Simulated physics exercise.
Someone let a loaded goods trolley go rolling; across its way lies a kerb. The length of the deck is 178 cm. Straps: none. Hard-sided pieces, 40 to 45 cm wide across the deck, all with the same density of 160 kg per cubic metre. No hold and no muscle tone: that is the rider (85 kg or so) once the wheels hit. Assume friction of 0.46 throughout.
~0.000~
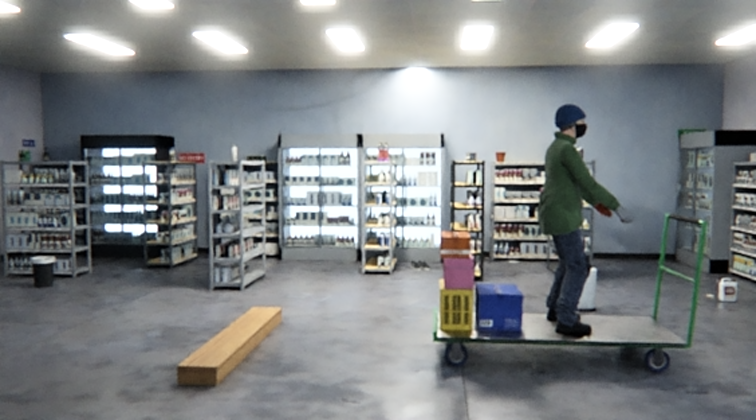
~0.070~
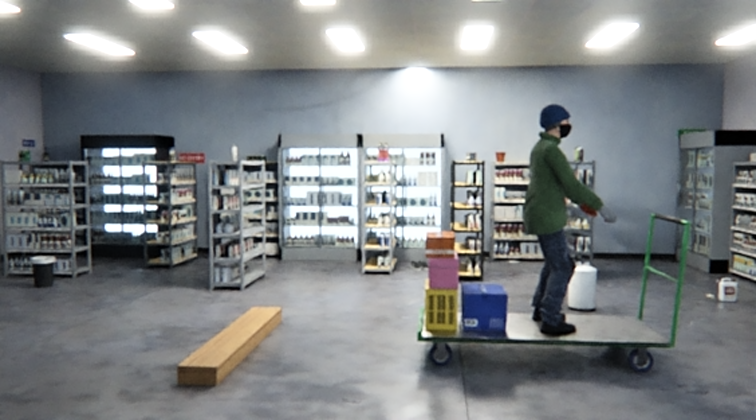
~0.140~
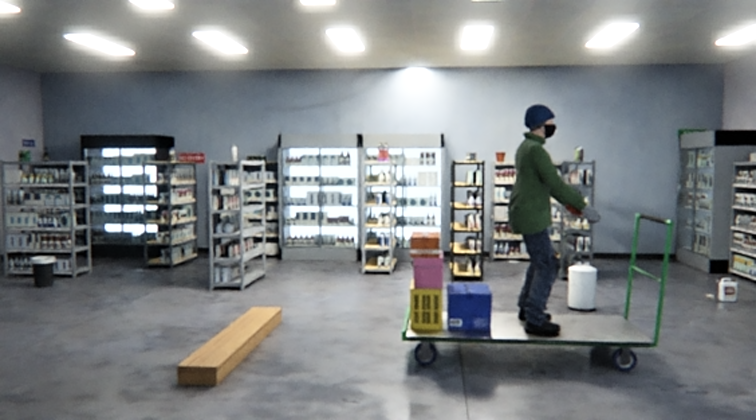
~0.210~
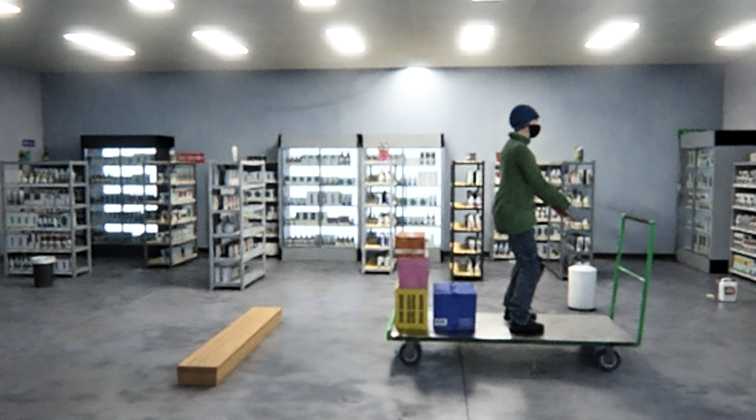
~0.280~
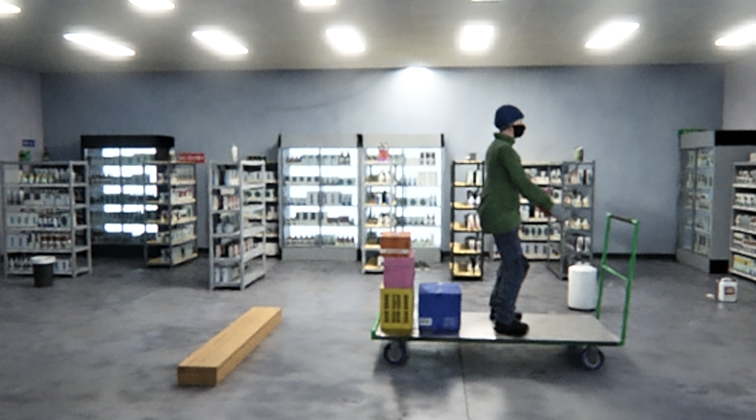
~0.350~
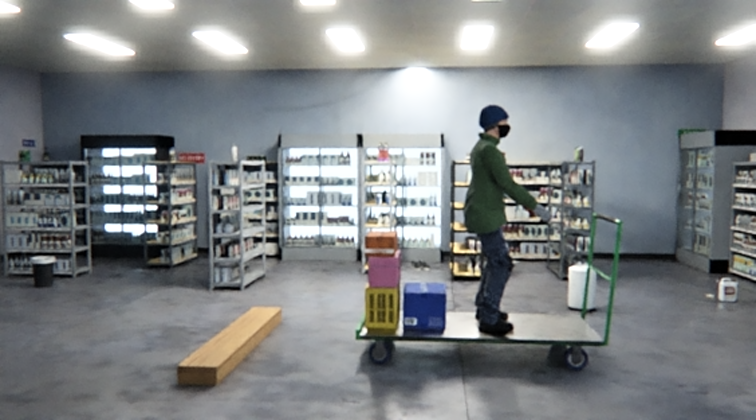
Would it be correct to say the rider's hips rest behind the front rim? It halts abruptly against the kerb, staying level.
Yes, they rest behind it.
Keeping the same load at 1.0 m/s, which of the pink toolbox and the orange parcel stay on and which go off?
So the pink drops off, while the orange drops off.
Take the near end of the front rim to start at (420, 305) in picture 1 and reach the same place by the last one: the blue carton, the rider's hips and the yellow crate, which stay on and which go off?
Outcome: Blue kept; hips kept; yellow kept.
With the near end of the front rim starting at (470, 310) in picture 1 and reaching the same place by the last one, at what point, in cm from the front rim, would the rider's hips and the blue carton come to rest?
Rest points: Hips at 30 cm past, blue at 50 cm behind.
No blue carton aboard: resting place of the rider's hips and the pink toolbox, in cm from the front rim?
Then hips 70 behind, pink 50 past.
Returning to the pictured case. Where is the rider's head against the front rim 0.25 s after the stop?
Roughly 60 cm behind the front rim.
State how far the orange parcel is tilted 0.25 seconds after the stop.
It leans roughly 30°.
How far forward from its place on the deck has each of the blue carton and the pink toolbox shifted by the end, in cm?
The blue one ends about 5 cm forward, the pink one about 80 cm.
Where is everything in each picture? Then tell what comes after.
Hips (559, 213), yellow crate (456, 304), rim corner (435, 337); 156 cm still to roll, in the first picture.
Hips (544, 213), yellow crate (441, 304), rim corner (419, 336); 144 cm still to roll, in the second picture.
Hips (529, 213), yellow crate (427, 303), rim corner (404, 336); 133 cm still to roll, in the third picture.
Hips (514, 213), yellow crate (412, 303), rim corner (388, 336); 121 cm still to roll, in the fourth picture.
Hips (499, 213), yellow crate (398, 303), rim corner (373, 335); 109 cm still to roll, in the fifth picture.
Hips (484, 213), yellow crate (383, 302), rim corner (357, 335); 98 cm still to roll. Speed about 1.7 m/s, in the sixth picture.
The wheels strike at 0.94 s.
After 1.49 s the rider's hips are 29 cm behind the rim, near (278, 264) in the last picture's view.
After 1.94 s the rider's hips are 20 cm behind the rim, near (267, 265) in the last picture's view.
At rest, 3.9 s, past the rim, orange parcel and pink toolbox; behind it, yellow crate, blue carton and the rider's hips.
